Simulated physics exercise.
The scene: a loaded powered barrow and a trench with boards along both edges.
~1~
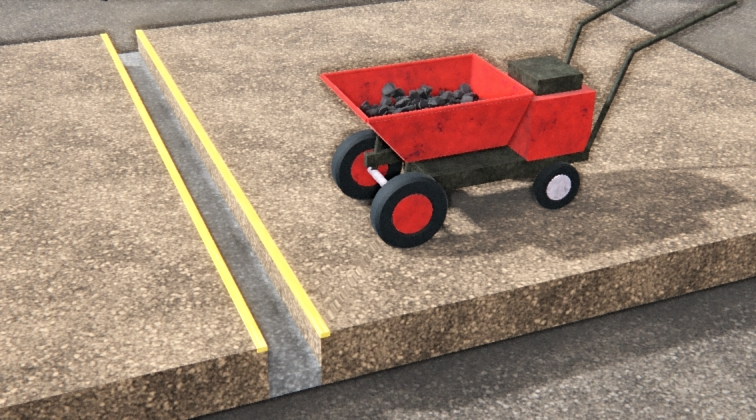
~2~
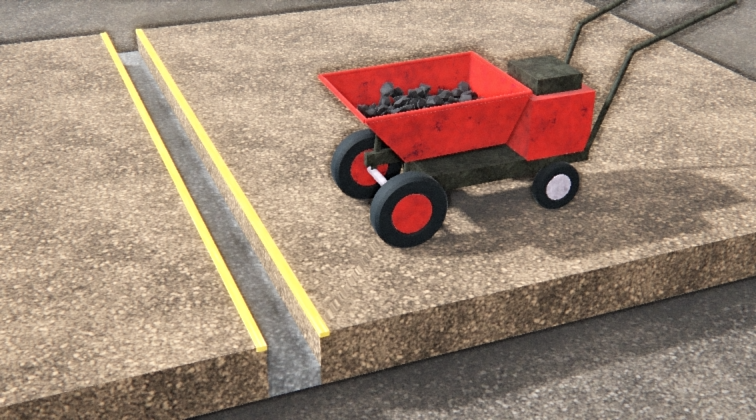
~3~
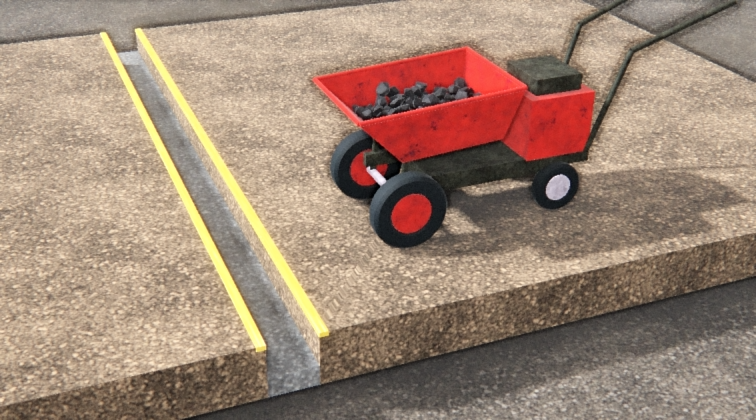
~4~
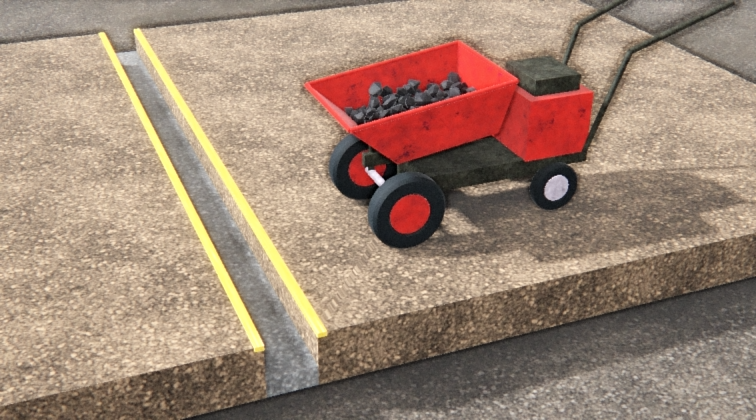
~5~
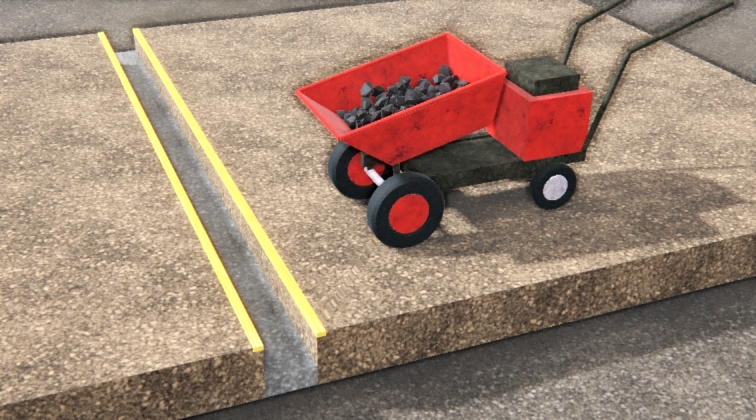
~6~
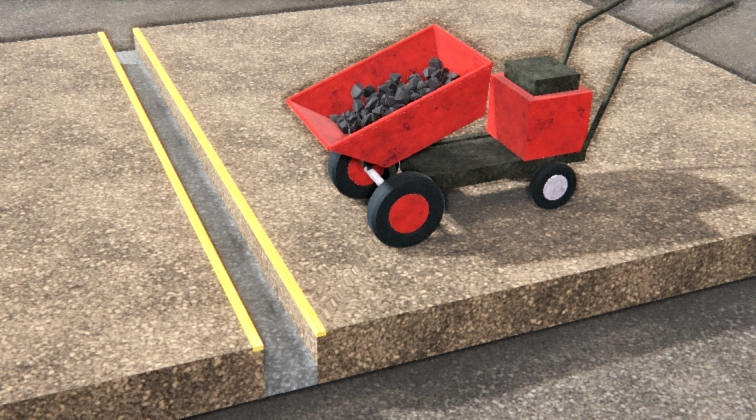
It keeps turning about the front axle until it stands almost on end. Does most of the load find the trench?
Between the edges lies the larger part of the load.
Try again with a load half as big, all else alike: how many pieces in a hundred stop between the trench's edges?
Roughly 90 in a hundred.
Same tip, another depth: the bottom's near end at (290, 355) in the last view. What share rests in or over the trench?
It comes to 70 per cent or so.
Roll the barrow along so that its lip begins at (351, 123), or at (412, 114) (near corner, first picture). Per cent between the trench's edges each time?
Near 90 % and 30 %.
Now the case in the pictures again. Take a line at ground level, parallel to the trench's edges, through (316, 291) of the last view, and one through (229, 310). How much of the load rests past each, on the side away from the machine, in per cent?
Roughly 90 per cent, and 0 per cent.
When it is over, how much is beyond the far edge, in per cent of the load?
It comes to 0 per cent or so.
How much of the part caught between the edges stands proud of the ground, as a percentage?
Near 5 %.
Shortly afterwards, skip tipped steeply; the whole lot in the skip.
Next, skip tipped right over; the bulk in the skip; a little short of the trench; near a quarter in or heaped over the trench.
Some moments later, skip tipped right over; a little in the skip; a little short of the trench; the bulk in or heaped over the trench; only a few beyond it.
In the end, skip tipped right over; a little in the skip; a little short of the trench; the bulk in or heaped over the trench; only a few beyond it.
